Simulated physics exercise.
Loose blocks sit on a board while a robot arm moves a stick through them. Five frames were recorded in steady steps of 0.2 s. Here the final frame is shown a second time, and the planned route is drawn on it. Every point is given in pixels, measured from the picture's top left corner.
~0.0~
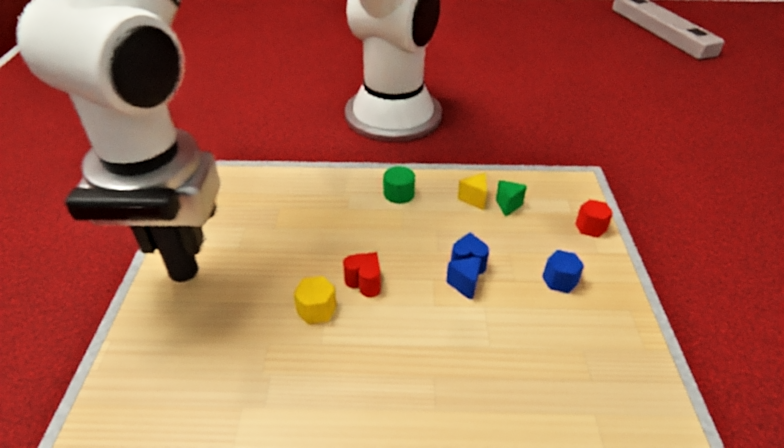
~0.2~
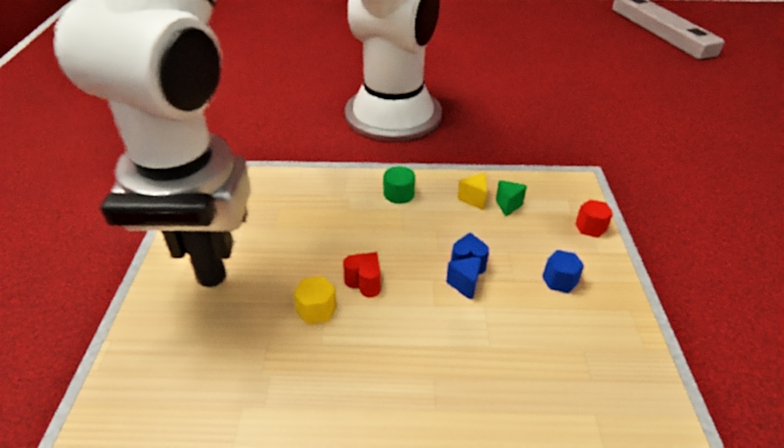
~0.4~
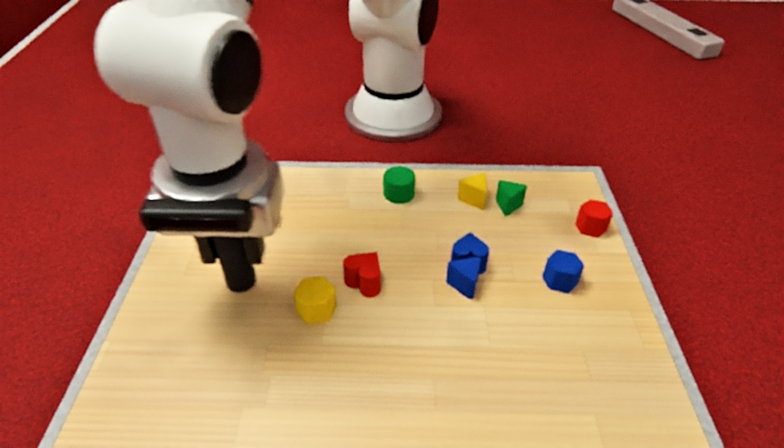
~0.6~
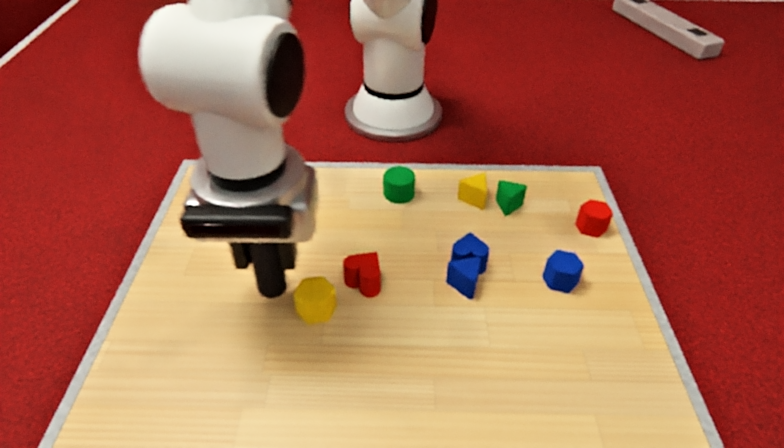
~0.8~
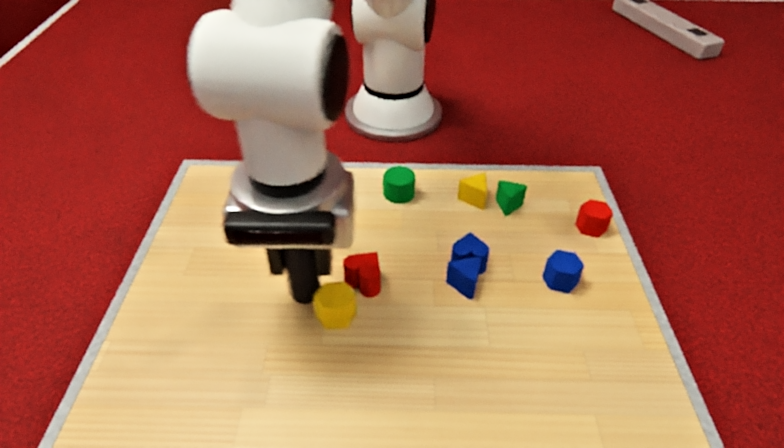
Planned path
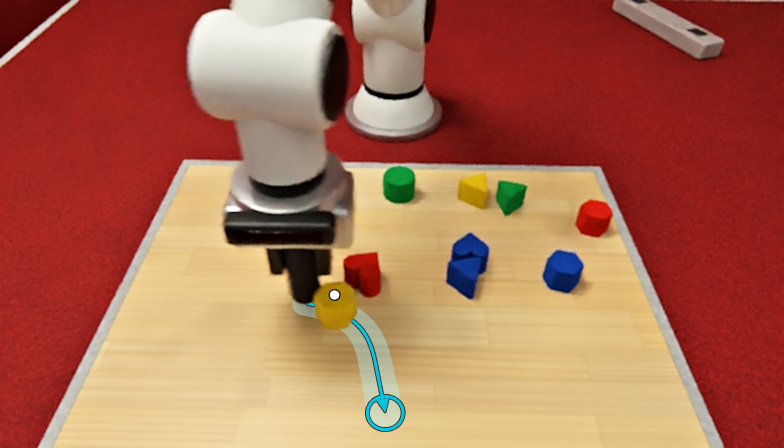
A white robot arm holding a short black stick glides steadily rightward over a pale wooden board on a red floor, seen from above the front by a still camera. Near the stick sit a yellow hexagonal block and a red heart, with blue, green, yellow and red blocks farther right and back, beneath a second, motionless arm. The stick reaches the yellow hexagon and nudges it slightly right.
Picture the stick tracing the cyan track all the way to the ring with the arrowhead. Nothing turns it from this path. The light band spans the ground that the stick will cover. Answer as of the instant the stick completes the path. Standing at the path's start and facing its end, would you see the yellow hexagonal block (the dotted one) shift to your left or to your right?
My prediction: Leftwards.
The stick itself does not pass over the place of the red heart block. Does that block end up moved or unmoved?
Left where it is.
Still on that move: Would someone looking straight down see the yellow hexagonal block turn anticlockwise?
Yes.
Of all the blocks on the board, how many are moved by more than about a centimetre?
I'd put the number at one.
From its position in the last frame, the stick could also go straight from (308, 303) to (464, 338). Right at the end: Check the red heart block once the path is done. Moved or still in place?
It stays.
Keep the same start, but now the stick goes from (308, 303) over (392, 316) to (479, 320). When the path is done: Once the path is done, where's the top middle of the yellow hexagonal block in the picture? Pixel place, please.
At roughly (428, 327).
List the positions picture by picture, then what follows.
In the first frame, stick tip at (184, 272); block tops, yellow hexagonal block at (314, 290); red heart block at (364, 263).
In the second frame, stick at (212, 277); blocks unchanged.
In the third frame, stick at (242, 282); blocks unchanged.
In the fourth frame, stick at (273, 287); blocks unchanged.
In the fifth frame, stick at (306, 293); yellow hexagonal block at (335, 295); red heart block at (364, 263).
Path on the board, from (308, 303) via (353, 321) and (375, 361), ending at (385, 413); the dot is on the yellow hexagonal block.
The first path, step by step. One third of the way, stick at (352, 310); yellow hexagonal block at (384, 312).
Two thirds of the way, stick at (375, 352); yellow hexagonal block at (408, 326), turned 40° anticlockwise.
At the end, stick at (385, 402); yellow hexagonal block at (408, 326), turned 40° anticlockwise; red heart block in place.
